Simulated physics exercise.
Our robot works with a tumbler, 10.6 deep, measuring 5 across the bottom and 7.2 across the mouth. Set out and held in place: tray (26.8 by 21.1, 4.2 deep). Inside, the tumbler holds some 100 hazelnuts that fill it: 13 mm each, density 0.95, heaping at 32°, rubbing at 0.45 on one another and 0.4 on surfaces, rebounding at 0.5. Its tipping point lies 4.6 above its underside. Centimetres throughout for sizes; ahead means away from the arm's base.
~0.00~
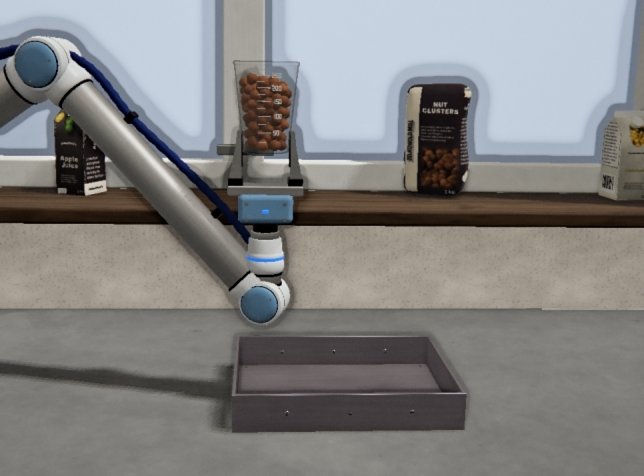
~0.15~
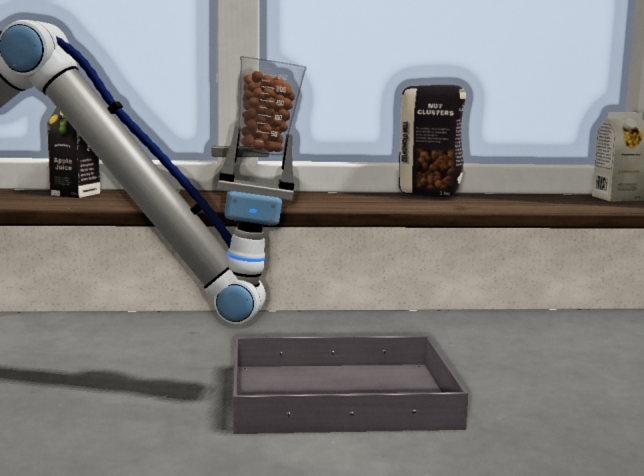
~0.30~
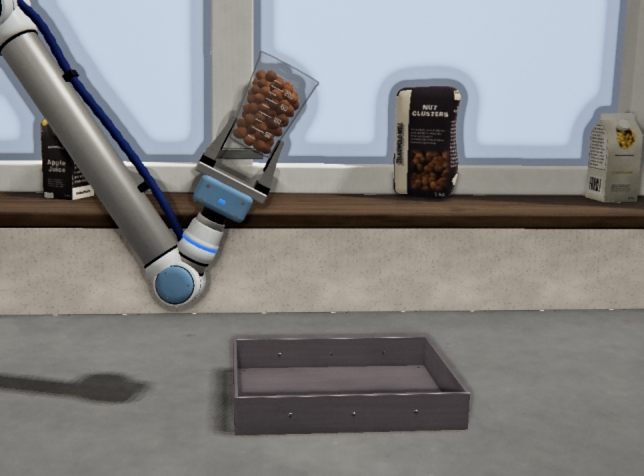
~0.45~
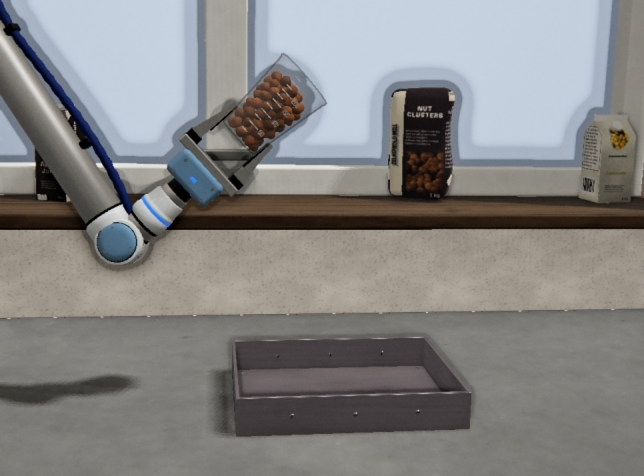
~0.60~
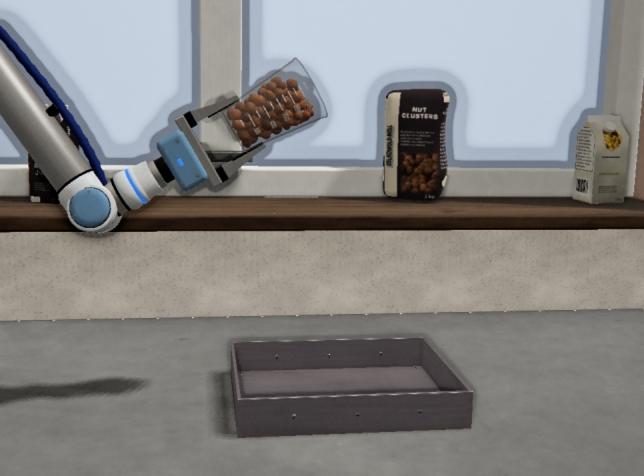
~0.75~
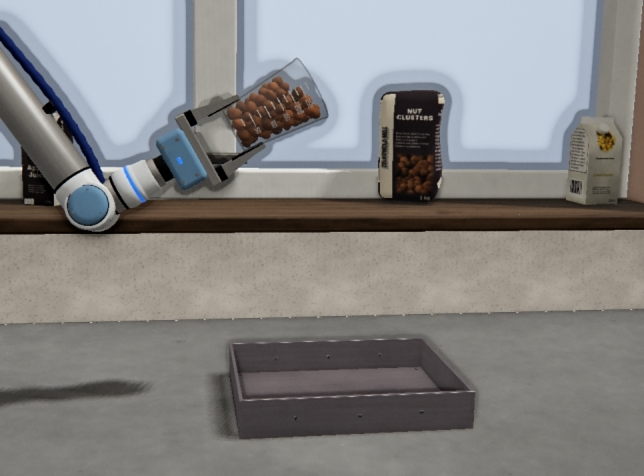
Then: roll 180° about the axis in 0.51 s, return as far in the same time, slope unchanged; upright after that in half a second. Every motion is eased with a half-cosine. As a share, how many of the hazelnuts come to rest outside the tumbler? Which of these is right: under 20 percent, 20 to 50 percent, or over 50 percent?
The right one is under 20 percent.
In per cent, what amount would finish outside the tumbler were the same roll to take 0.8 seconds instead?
With that change you'd see near 0 per cent.
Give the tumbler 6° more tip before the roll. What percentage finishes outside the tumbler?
5 percent or so.
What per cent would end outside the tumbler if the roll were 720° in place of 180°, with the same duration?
Then about 5 per cent.
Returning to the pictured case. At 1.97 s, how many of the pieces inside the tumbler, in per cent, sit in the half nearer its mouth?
Around 50 per cent.
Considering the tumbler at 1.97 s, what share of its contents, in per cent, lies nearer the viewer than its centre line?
Something like 50 per cent, give or take.
After 1.36 s, tipped 61°, highest piece 39 above the table; 100 in the tumbler, 1 in the tray, 1 in flight or on a rim.
After 1.97 s, tipped 41°, highest piece 40 above the table; 100 in the tumbler, 1 in the tray, 1 on the table or floor.
After 2.47 s, upright, highest piece 42 above the table; 100 in the tumbler, 1 in the tray, 1 on the table or floor.
After 3.17 s, upright, highest piece 42 above the table; 100 in the tumbler, 1 in the tray, 1 on the table or floor.
In the end, 100 in the tumbler, 1 in the tray, 1 on the table or floor. That is 2 % outside the tumbler.
